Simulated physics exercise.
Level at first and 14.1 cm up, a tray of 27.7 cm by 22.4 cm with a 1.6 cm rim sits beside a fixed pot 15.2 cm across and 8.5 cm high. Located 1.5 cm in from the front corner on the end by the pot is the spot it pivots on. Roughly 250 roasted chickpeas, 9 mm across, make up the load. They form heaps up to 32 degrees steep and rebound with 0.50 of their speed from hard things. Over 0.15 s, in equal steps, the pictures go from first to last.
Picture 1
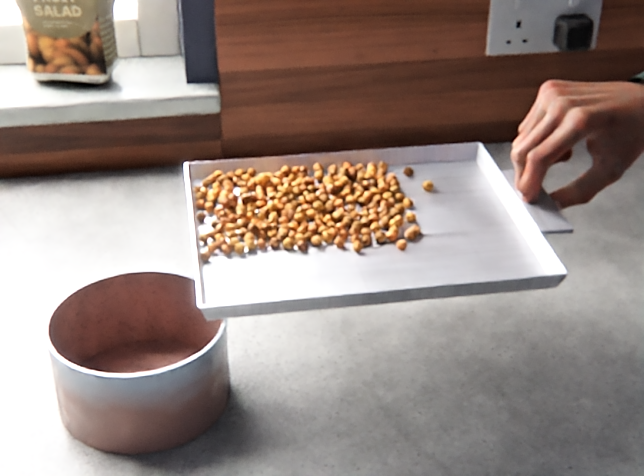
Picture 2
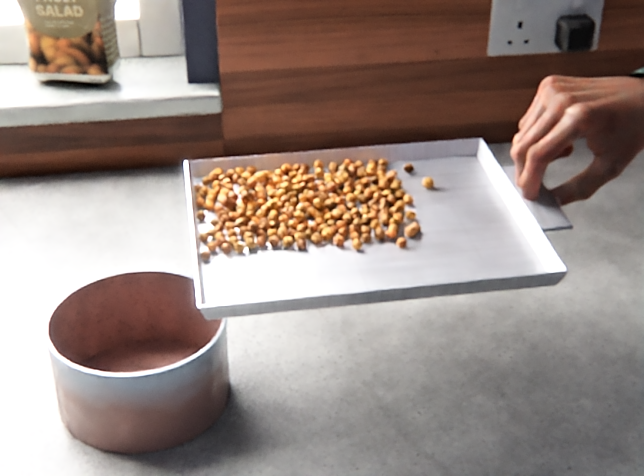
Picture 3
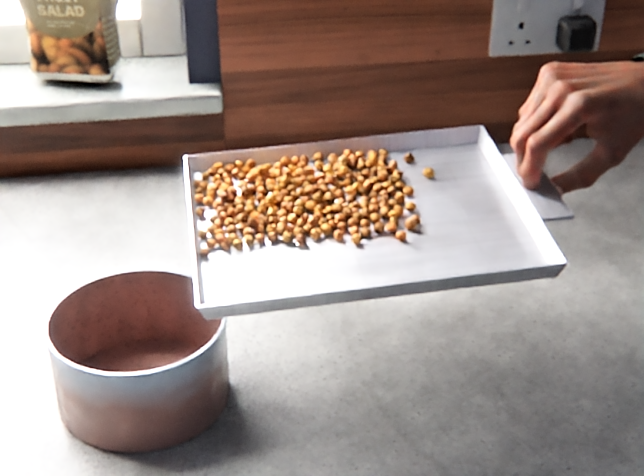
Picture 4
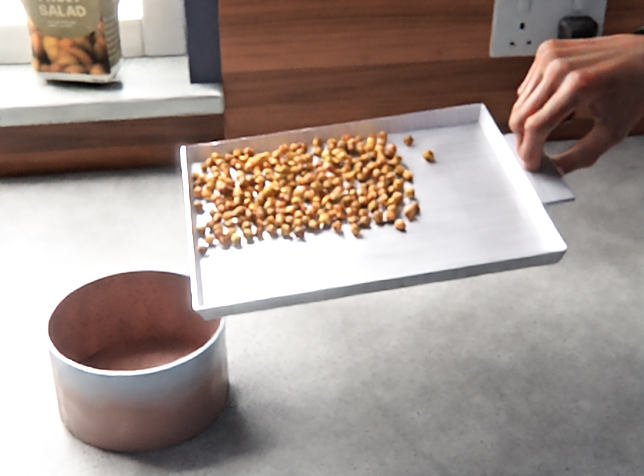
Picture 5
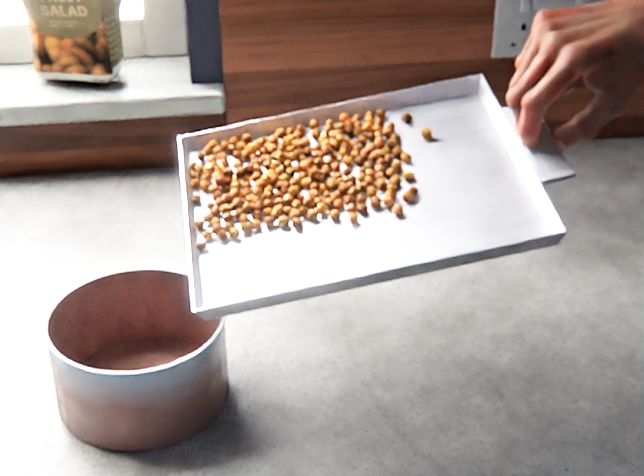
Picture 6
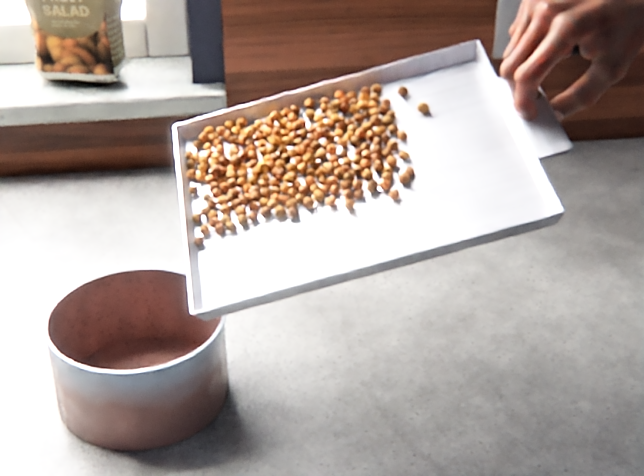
A white tray of roasted chickpeas started out level, its left end by a round pot on the grey counter, then tilted more and more steeply as a hand raised its right end.
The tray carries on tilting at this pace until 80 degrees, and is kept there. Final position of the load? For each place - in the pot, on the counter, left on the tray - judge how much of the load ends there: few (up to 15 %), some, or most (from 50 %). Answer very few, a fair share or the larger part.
Pot: Very few; counter: The larger part; tray: Very few.
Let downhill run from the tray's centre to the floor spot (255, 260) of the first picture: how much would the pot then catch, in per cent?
About 50 per cent.
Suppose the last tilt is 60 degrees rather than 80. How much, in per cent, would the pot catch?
That comes out at some 10 per cent.
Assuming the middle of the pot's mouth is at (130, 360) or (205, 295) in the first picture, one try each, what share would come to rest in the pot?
Close to 65 in a hundred, then close to 0 in a hundred.
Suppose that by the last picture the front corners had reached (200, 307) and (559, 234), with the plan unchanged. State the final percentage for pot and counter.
You'd end with pot at 0 and counter at 100.
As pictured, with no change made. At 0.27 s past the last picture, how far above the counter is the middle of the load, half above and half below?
About 24 centimetres.
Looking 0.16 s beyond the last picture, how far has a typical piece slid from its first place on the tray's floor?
About 1 cm.
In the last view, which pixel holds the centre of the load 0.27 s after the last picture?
At that time the load is centred around (187, 159).
Then, 0.16 s after the last picture, tilt 51 degrees; the tray holds 100 %, the pot 0 %.
Then, 0.27 s after the last picture, tilt 73 degrees; the tray holds 100 %, the pot 0 %.
Then, 0.51 s after the last picture, tilt 80 degrees; the tray holds 5 %, the pot 5 %.
In the end, pot 5 %, counter 90 %, tray 0 %.
